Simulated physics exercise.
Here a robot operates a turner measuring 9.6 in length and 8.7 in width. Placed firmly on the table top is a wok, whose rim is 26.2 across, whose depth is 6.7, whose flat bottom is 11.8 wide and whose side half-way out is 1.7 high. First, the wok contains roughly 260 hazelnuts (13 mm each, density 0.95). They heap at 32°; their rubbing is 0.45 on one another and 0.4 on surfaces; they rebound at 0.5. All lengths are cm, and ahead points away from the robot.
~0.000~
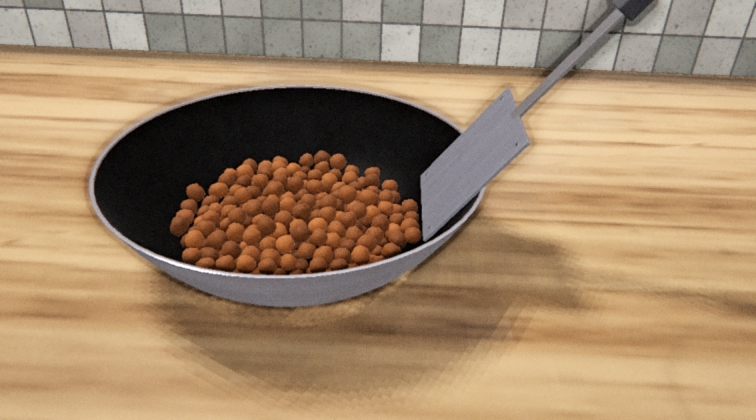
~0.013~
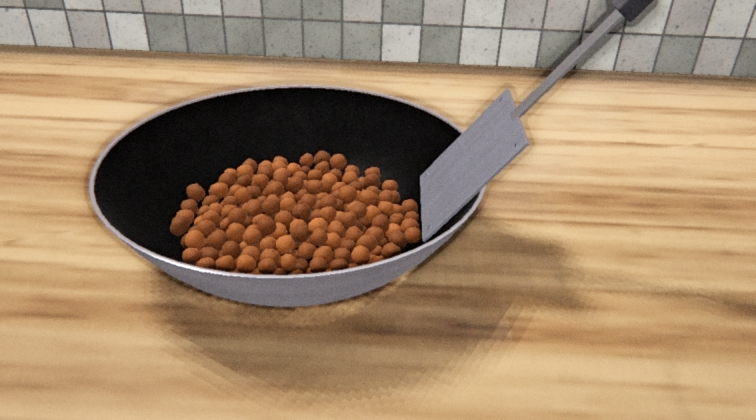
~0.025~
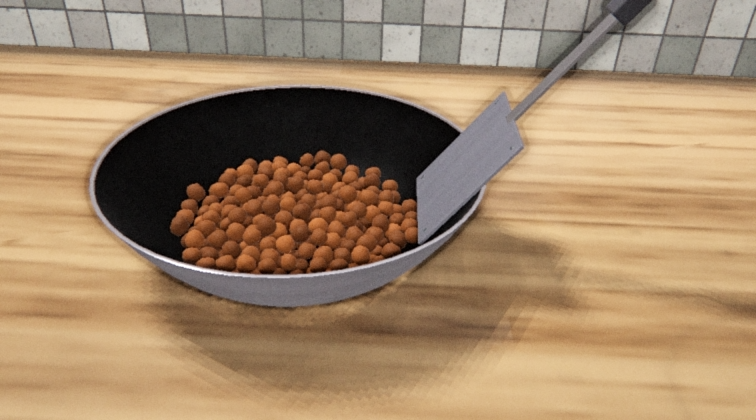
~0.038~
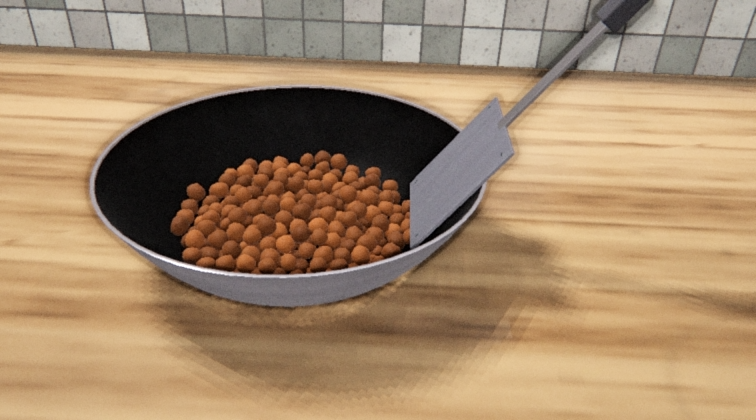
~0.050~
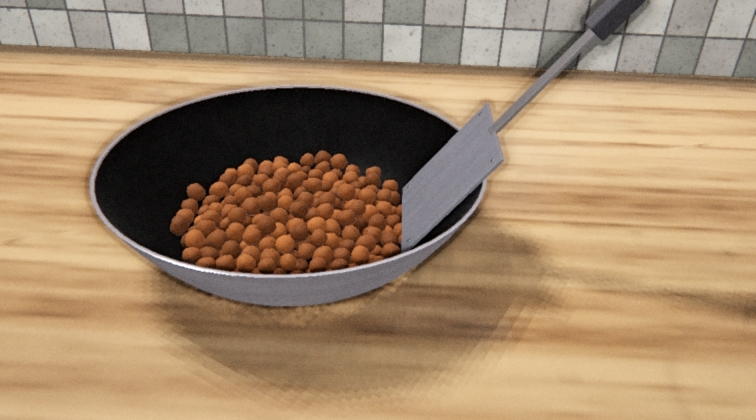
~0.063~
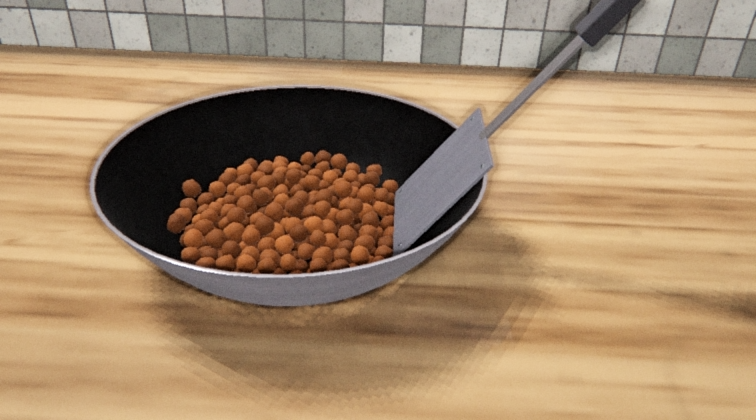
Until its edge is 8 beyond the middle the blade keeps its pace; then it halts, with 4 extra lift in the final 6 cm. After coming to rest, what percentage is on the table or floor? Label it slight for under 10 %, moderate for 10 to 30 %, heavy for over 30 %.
Label: Slight.
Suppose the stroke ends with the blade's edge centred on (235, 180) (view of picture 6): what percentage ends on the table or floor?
Something close to 0 in a hundred.
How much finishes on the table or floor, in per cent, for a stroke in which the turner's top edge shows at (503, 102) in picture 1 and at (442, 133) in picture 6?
Around 25 per cent finishes on the table or floor.
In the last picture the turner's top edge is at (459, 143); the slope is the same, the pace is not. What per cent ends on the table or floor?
Some 20 per cent.
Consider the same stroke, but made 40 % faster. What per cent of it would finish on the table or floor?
Approx. 15 per cent.
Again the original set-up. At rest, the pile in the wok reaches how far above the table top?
About 7.0 centimetres.
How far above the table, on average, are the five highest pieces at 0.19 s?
4 cm.
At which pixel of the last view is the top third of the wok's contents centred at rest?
Approximately at pixel (190, 195).
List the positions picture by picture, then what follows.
In the first frame, turner top edge at (518, 113), sloping 53°; upper third of the load around (297, 209), from x 180 to 415, top at y 160; 258 in the wok.
In the second frame, turner top edge at (518, 113), sloping 53°; upper third of the load around (297, 209), from x 180 to 415, top at y 160.
In the third frame, turner top edge at (513, 117), sloping 53°; upper third of the load around (297, 209), from x 180 to 415, top at y 160.
In the fourth frame, turner top edge at (505, 123), sloping 53°; upper third of the load around (296, 209), from x 180 to 410, top at y 160.
In the fifth frame, turner top edge at (495, 129), sloping 53°; upper third of the load around (298, 206), from x 180 to 410, top at y 160.
In the sixth frame, turner top edge at (486, 134), sloping 53°; upper third of the load around (295, 204), from x 175 to 405, top at y 160; 258 in the wok.
By 0.19 s, sloping 53°, highest piece 4 above the table; 258 in the wok.
By 0.31 s, sloping 53°, highest piece 6 above the table; 258 in the wok.
By 0.57 s, sloping 53°, highest piece 7 above the table; 241 in the wok, 13 on the table or floor, 4 on the blade or in flight.
By 1.62 s, sloping 53°, highest piece 7 above the table; 241 in the wok, 17 on the table or floor.
Final count, 241 in the wok, 17 on the table or floor. That is 7 % on the table or floor.
